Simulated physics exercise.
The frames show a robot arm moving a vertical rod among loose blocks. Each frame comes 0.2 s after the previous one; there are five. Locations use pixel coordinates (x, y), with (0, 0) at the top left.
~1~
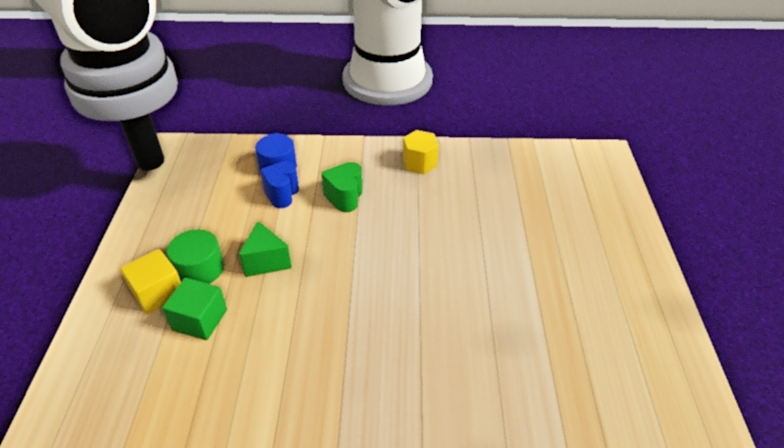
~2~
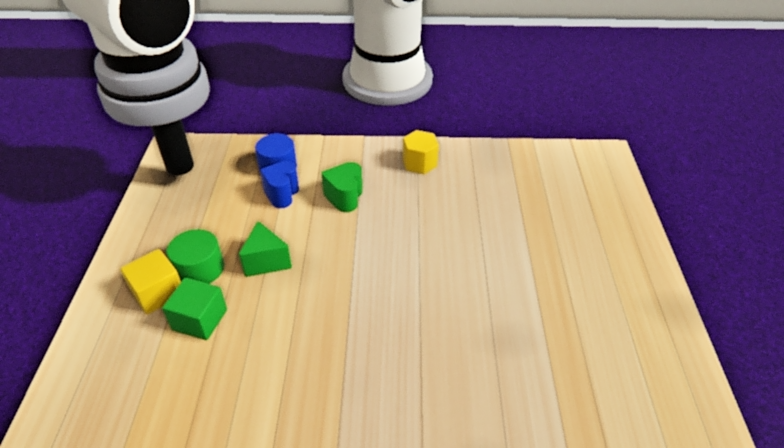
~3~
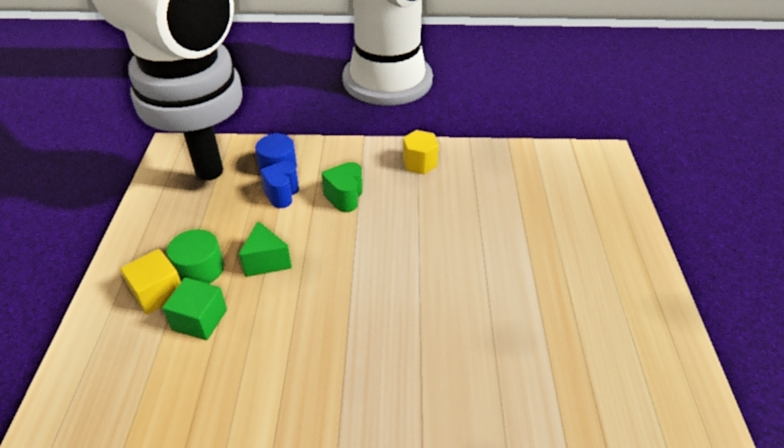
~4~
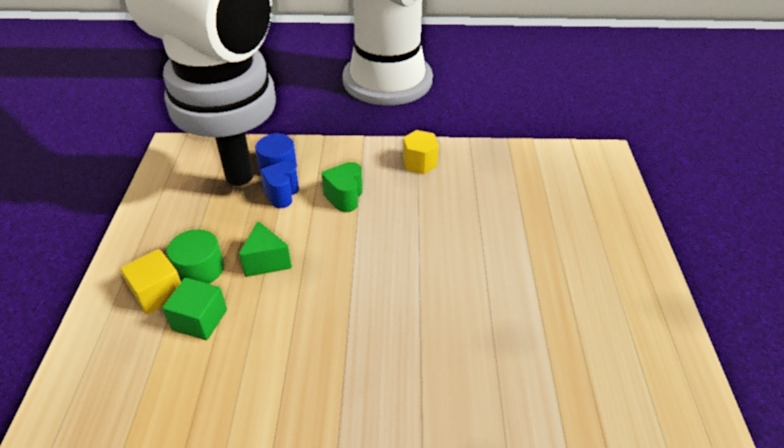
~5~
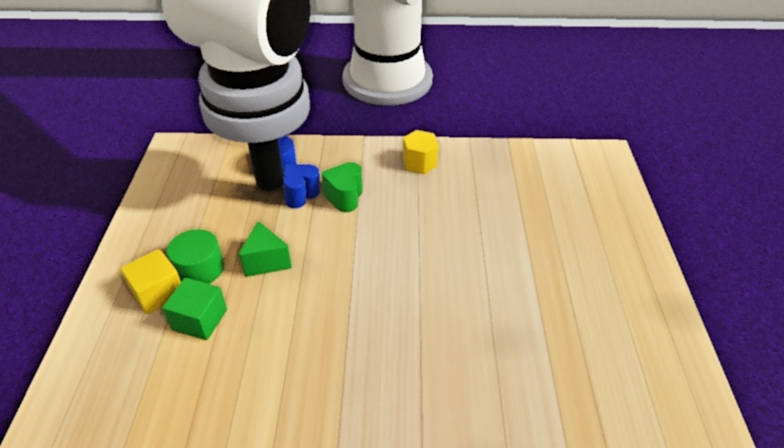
A robot arm moves its black rod right across the board and pushes a blue block rightward.
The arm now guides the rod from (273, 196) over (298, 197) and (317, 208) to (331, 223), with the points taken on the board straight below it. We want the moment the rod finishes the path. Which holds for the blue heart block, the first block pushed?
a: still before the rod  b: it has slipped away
It's b.
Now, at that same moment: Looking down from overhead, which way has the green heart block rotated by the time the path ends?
From the top: Clockwise.
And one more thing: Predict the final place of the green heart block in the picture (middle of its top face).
(366, 174)
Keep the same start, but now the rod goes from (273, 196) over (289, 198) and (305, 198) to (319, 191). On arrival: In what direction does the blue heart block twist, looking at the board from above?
It makes a counterclockwise turn.
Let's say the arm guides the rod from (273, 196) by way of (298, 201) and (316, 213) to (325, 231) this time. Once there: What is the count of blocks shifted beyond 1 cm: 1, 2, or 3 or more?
Going by the path, two of them shift by more than about 1 cm.
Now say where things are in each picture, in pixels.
Lower end of the rod at (152, 163), tops of blocks, blue round block at (274, 144), blue heart block at (279, 172), green heart block at (344, 175), in the first picture.
Rod at (181, 168), blocks as before, in the second picture.
Rod at (210, 173), blocks as before, in the third picture.
Rod at (240, 178), blocks as before, in the fourth picture.
Rod at (270, 183), blue round block partly hidden, blue heart block at (298, 173), green heart block at (344, 175), in the fifth picture.
What follows on the original path. Halfway along, rod at (308, 188); blue heart block at (335, 170), turned 35° anticlockwise; green heart block at (365, 174), turned 45° clockwise.
At the end, rod at (330, 210); blue round block not moved; blue heart block at (336, 170), turned 35° anticlockwise; green heart block at (366, 174), turned 45° clockwise.
